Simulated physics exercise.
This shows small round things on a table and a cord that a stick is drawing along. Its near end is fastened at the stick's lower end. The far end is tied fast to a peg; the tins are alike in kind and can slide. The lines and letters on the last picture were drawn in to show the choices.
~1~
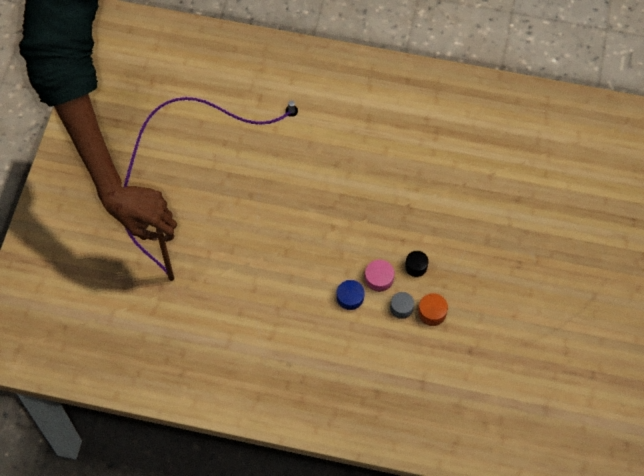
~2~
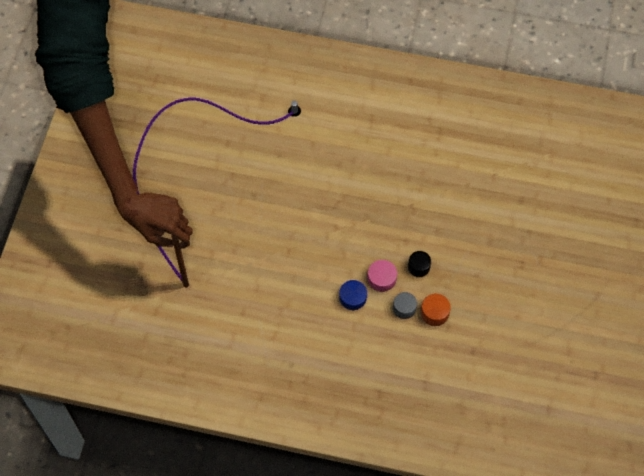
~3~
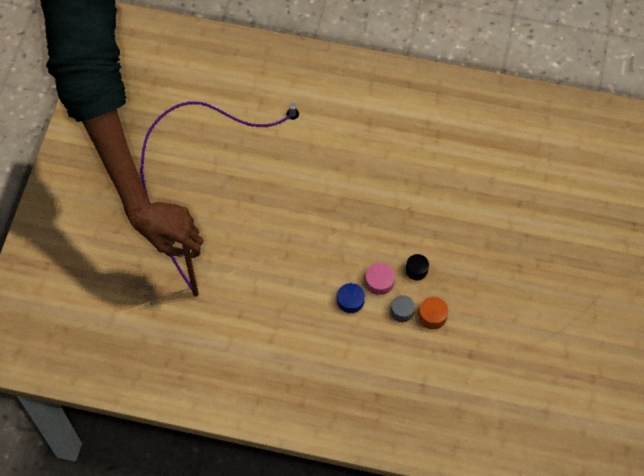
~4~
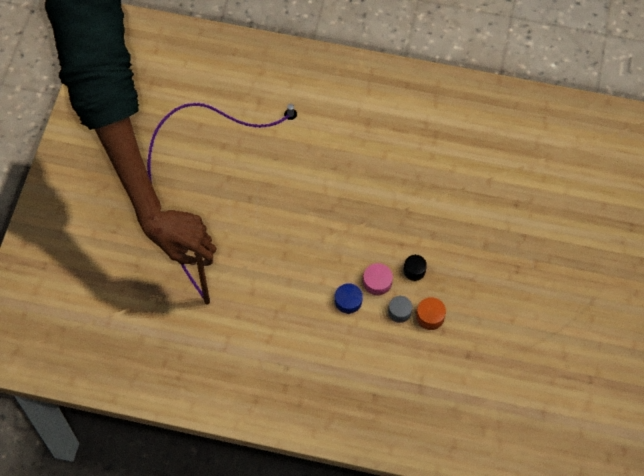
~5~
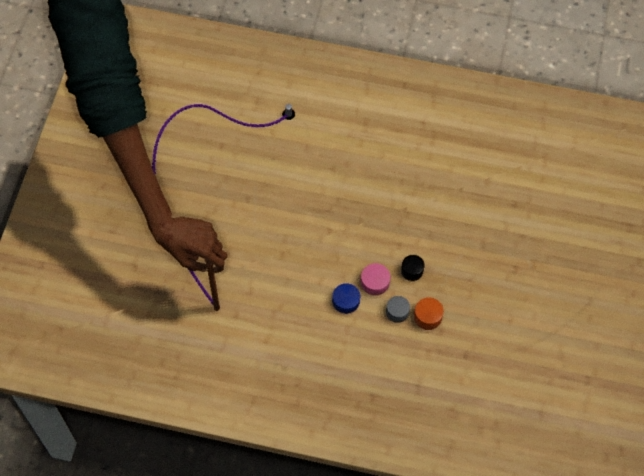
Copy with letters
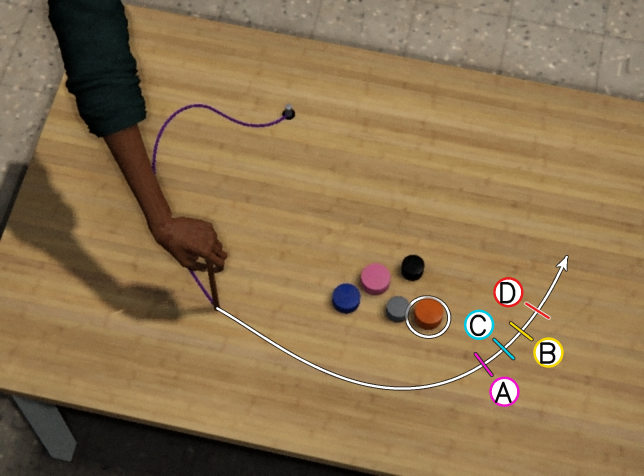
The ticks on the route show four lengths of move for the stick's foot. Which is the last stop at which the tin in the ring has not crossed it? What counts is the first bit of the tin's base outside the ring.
Mark C.
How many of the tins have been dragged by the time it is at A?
One.
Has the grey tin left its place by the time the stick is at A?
No.
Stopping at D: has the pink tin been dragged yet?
Yes.
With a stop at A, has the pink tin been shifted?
No.
On the marked copy, A at (483, 364); B at (521, 331); C at (504, 349); D at (537, 311); the ring at (428, 317); the route from (217, 308) via (419, 388) to (567, 257).
Taking C. A third of the way, foot of the stick (310, 364); orange tin (429, 314).
Two thirds of the way, foot of the stick (419, 388); orange tin (429, 314).
When it is over, foot of the stick (504, 349); orange tin (429, 314); pink tin (388, 271); blue tin (366, 286); the orange tin is still in its ring.
As for the rest, A is safe but short; B drags the ringed tin to (433, 304); D drags the ringed tin to (437, 291).
